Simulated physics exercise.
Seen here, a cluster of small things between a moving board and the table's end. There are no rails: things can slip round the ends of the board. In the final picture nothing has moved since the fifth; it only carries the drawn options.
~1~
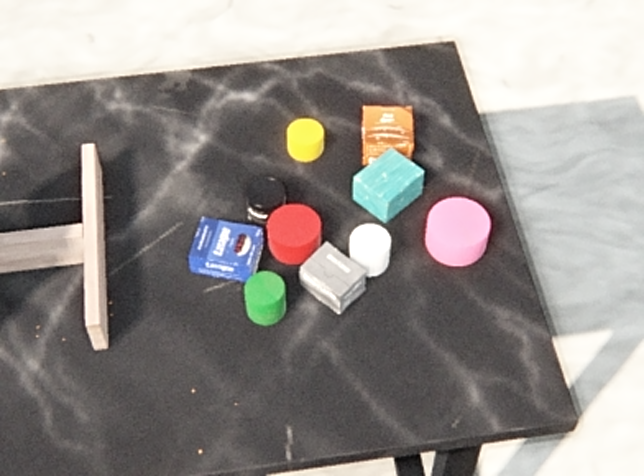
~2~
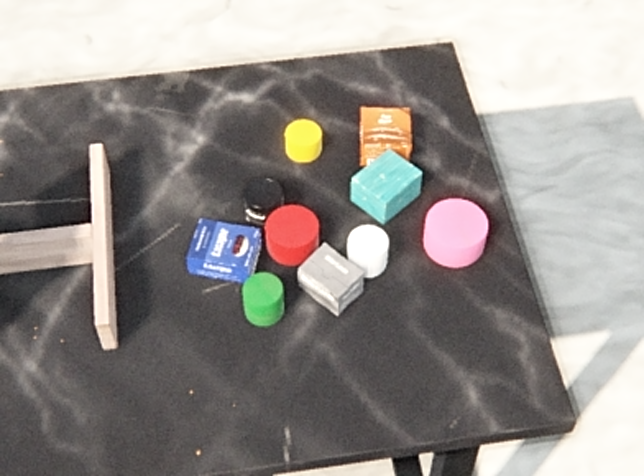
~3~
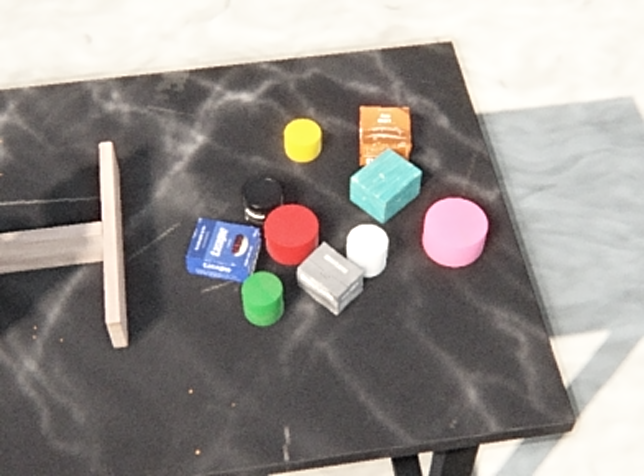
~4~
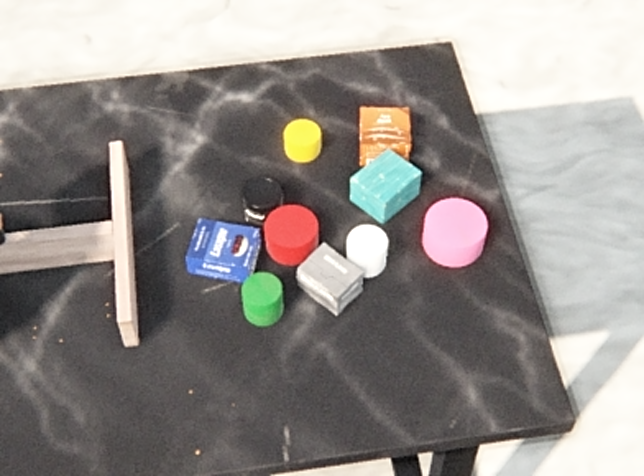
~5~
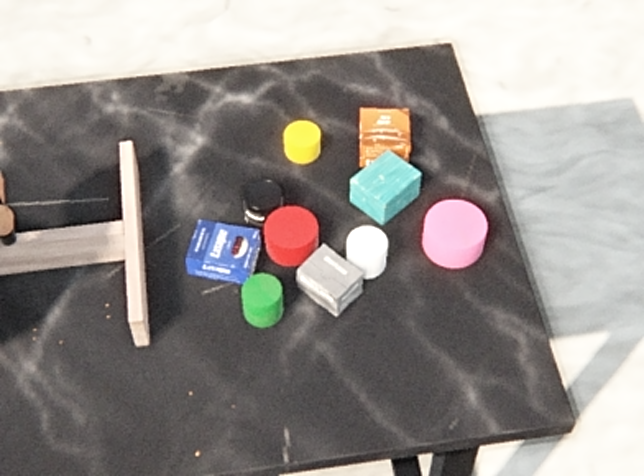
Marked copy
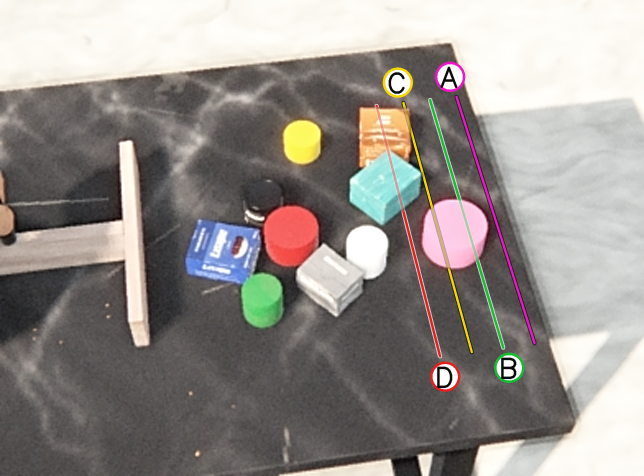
On a dark marbled table, a wooden board slid slowly a short way right toward a cluster of small colourful tins, pots, boxes and a blue packet, which stayed almost still with a gap between.
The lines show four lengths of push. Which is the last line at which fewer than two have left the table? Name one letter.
Stop at D.
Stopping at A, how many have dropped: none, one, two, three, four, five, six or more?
In all, six or more.
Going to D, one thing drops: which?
It is the pink tin.
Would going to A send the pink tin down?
Yes.
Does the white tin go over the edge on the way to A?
By then, yes.
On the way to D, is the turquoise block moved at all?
By then, yes.
On the marked copy, A at (492, 209); B at (463, 213); C at (435, 216); D at (406, 220).
Taking D. A third of the way, board (230, 213); green tin (268, 300); red pot (329, 230).
Two thirds of the way, board (330, 201); pink tin (480, 235); white tin (438, 255).
When it is over, board (402, 192); pink tin over the edge; red pot (495, 206); one fallen.
As for the rest, A drops eight; B drops five; C drops three.
